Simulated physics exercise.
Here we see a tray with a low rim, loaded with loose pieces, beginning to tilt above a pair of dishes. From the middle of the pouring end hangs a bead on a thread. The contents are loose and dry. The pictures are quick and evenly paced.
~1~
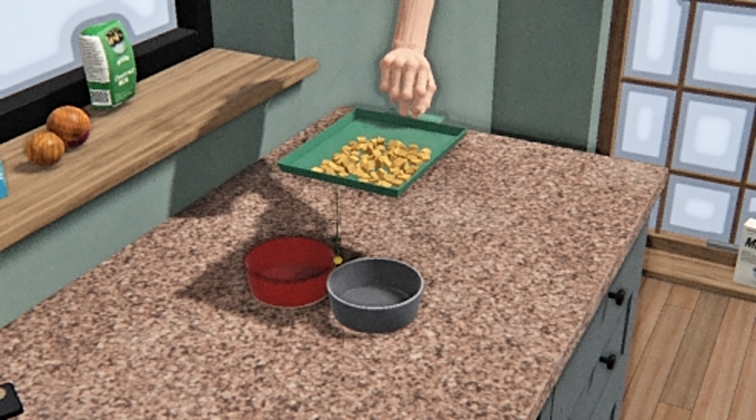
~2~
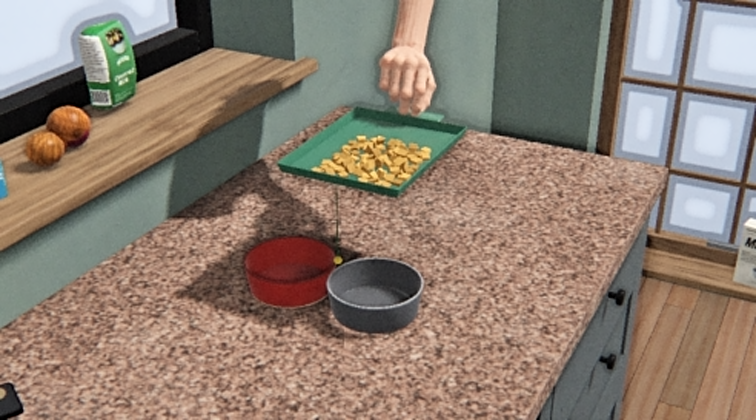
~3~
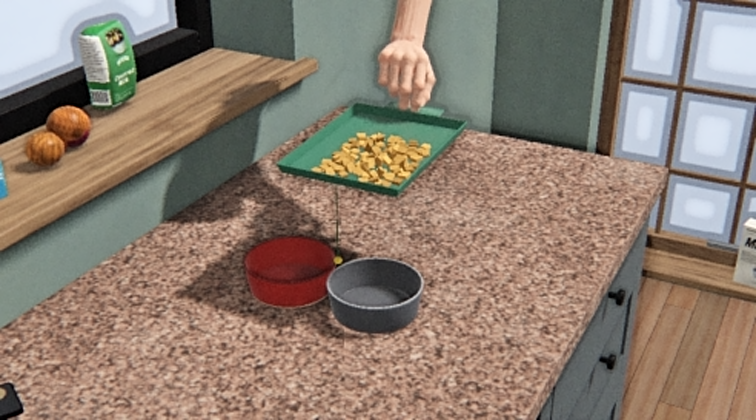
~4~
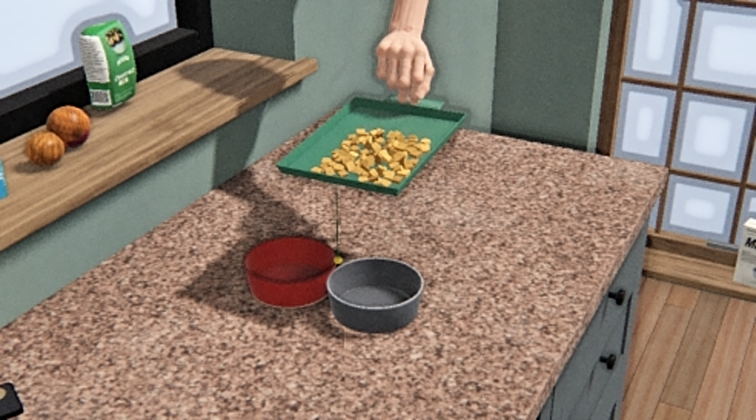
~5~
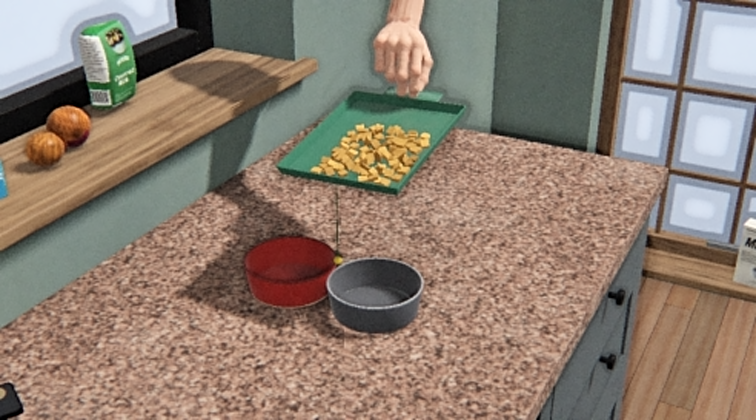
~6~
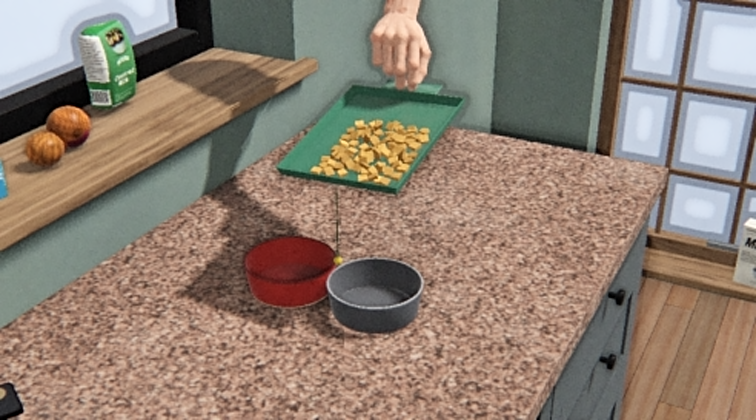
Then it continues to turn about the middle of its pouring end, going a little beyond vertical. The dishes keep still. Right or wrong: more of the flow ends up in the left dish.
Right.
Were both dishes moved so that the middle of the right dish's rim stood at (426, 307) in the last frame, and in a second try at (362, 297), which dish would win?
First try: The leftmost dish. Second try: The leftmost dish.
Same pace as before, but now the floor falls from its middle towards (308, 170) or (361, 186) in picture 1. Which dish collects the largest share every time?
Results - the dish on the left side first, the dish on the right side second.
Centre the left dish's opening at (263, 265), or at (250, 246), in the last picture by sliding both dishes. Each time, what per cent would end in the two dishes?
You'd get about 90 per cent first and about 80 per cent second.
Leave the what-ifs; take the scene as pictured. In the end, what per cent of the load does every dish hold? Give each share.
In the left dish you'd find about 60 % of the load, and in the right dish about 10 %.
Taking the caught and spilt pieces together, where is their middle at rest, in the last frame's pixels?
Roughly pixel (294, 297).
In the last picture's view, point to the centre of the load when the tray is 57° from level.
Near (333, 159).
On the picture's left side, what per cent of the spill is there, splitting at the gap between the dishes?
It comes to near 90 percent of the spill.
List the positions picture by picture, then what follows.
The first picture shows corners of the pouring end at (281, 162) and (397, 188), level; middle of the load at (371, 160), cereal squares; left dish at (266, 292); right dish at (352, 317); bead on its thread at (338, 260).
The second picture shows corners of the pouring end at (281, 162) and (397, 188), level; middle of the load at (371, 160).
The third picture shows corners of the pouring end at (281, 163) and (396, 187), tipped barely, lowest at the left corner; middle of the load at (371, 158).
The fourth picture shows corners of the pouring end at (281, 164) and (396, 186), tipped a little, lowest at the left corner; middle of the load at (370, 156).
The fifth picture shows corners of the pouring end at (280, 165) and (396, 186), tipped a little, lowest at the left corner; middle of the load at (370, 153).
The sixth picture shows corners of the pouring end at (280, 166) and (395, 185), tipped a little, lowest at the left corner; middle of the load at (369, 151); left dish at (266, 292); right dish at (352, 317).
Soon after the last picture, tray tipped steeply; all on the tray.
A little later, tray tipped right over; about a quarter on the tray; a small part in the right dish; about a third in the left dish; a small part outside both; about a quarter in the air.
Later still, tray tipped past a quarter turn; a small part in the right dish; about two thirds in the left dish; about a quarter outside both.
At rest, tray tipped past a quarter turn; a small part in the right dish; about two thirds in the left dish; about a quarter outside both.
